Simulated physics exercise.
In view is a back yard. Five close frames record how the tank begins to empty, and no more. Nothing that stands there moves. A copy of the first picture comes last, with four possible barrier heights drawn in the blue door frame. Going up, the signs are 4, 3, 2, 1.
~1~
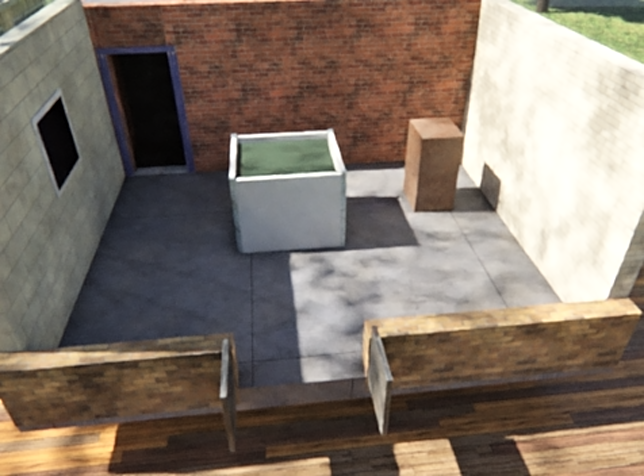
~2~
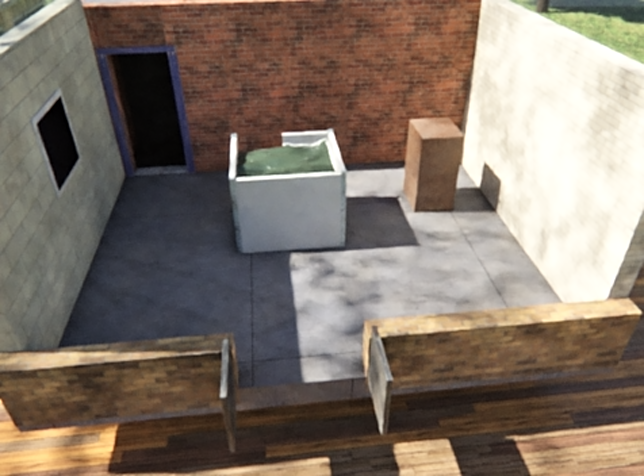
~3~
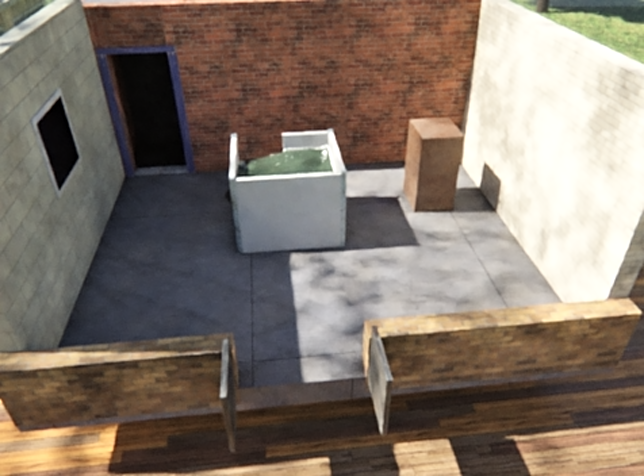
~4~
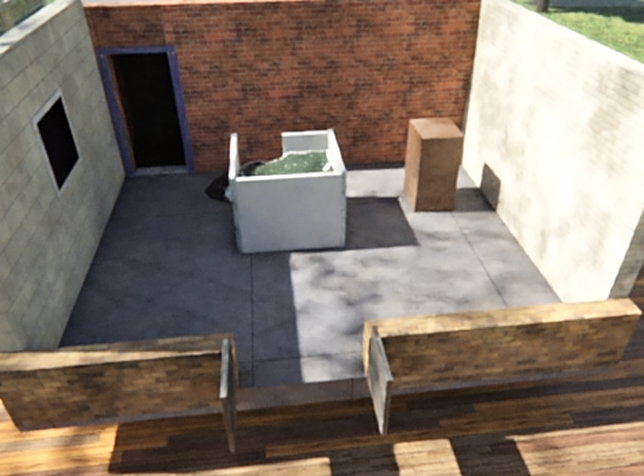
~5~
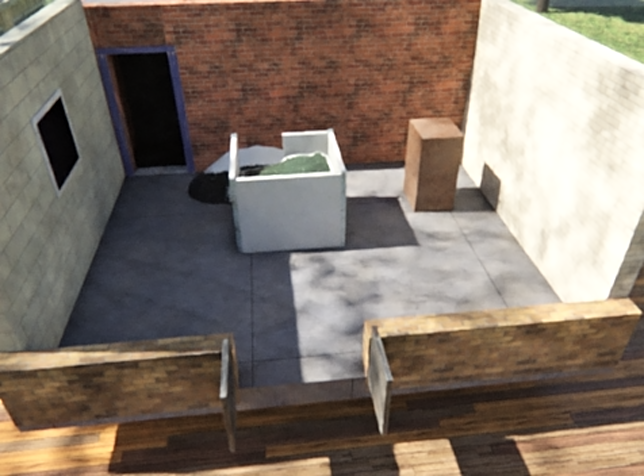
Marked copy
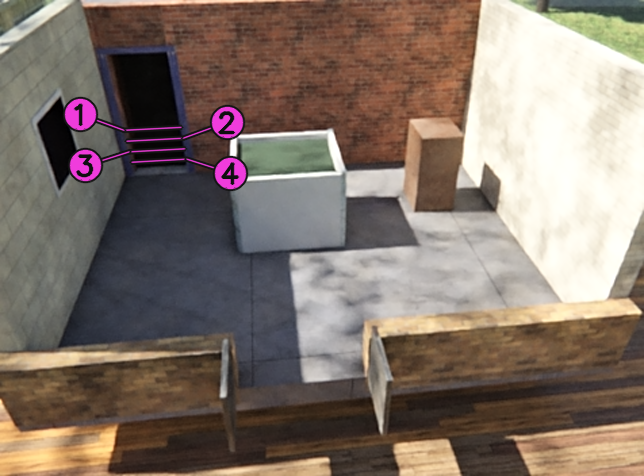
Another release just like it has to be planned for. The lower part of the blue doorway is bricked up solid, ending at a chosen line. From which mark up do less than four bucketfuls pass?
Take 4.
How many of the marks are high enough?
All four.
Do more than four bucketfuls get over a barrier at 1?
No, that is safe.
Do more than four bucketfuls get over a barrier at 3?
No.
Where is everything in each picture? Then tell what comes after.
In the first picture, water in the tank at rest, its middle at (286, 159); foot of the blue doorway at (162, 174); open gate at (299, 323).
In the second picture, water covers 1 % of the ground, its front hidden from here.
In the third picture, water covers 3 % of the ground, its front hidden from here.
In the fourth picture, water covers 6 % of the ground, its front hidden from here.
In the fifth picture, 9 % of the ground under water, visible out to (205, 171).
In magenta, 1 at (152, 128); 2 at (155, 139); 3 at (157, 150); 4 at (159, 160); from the bottom up 4, 3, 2, 1.
With 1, nothing gets over.
With 2, nothing gets over.
With 3, nothing gets over.
With 4, a bucket or two gets in.
